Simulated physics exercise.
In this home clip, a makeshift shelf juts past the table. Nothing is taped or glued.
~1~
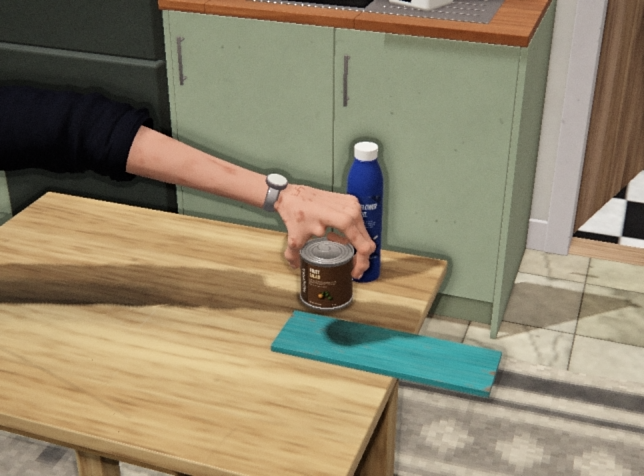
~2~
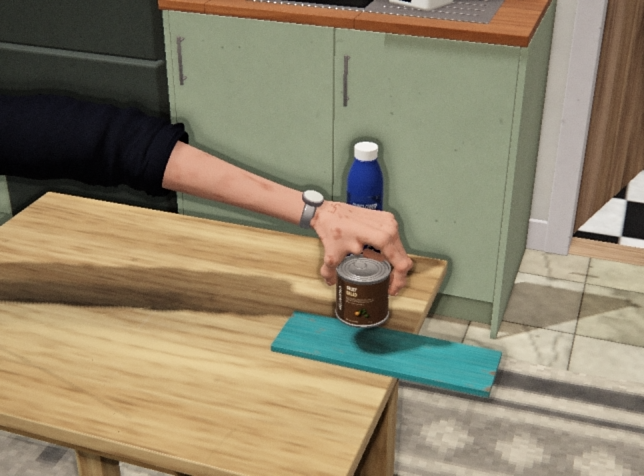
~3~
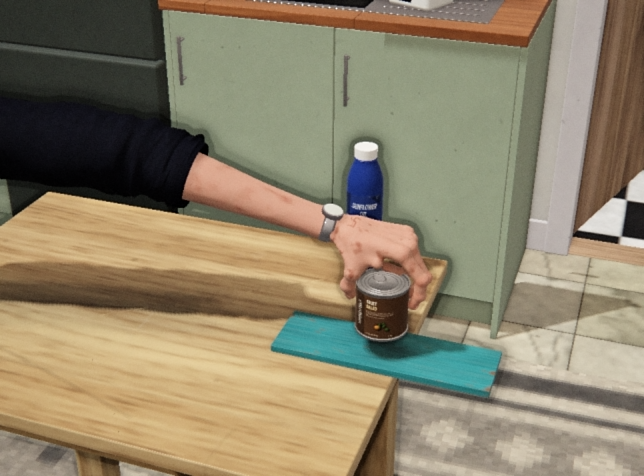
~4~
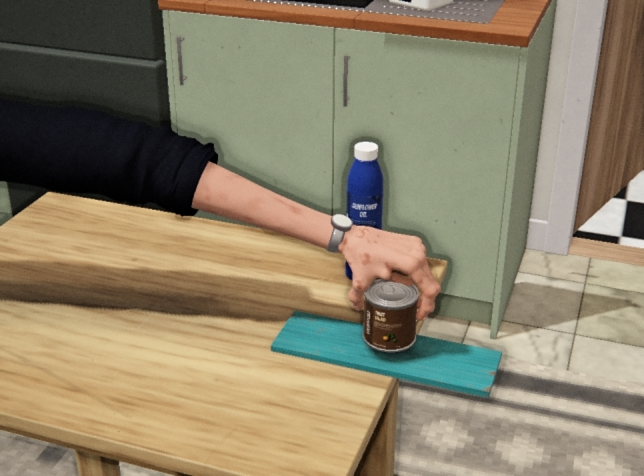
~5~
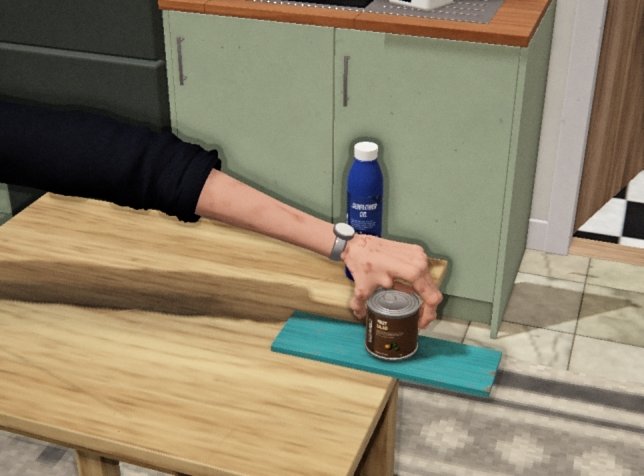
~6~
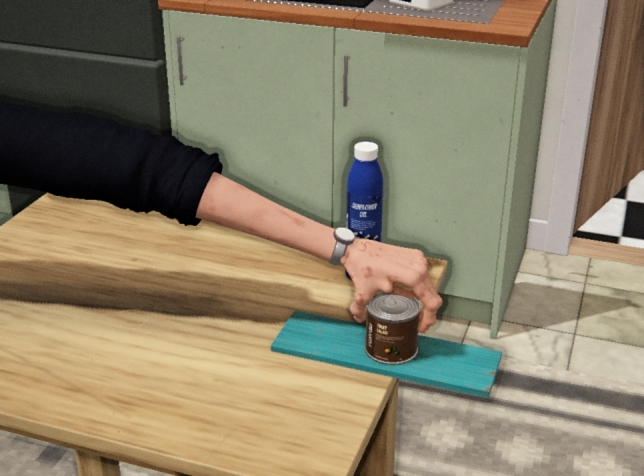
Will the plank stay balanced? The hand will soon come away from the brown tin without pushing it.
Yes.
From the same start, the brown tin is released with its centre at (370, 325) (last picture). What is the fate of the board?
After that it stays where it is.
Then, 0.30 s on from there, no change.
Then, 0.70 s on from there, brown tin resting near (392, 328).
In the end, all 3 unmoved. At the end, from the last picture's camera, brown tin near (392, 328). The board stays on the table.
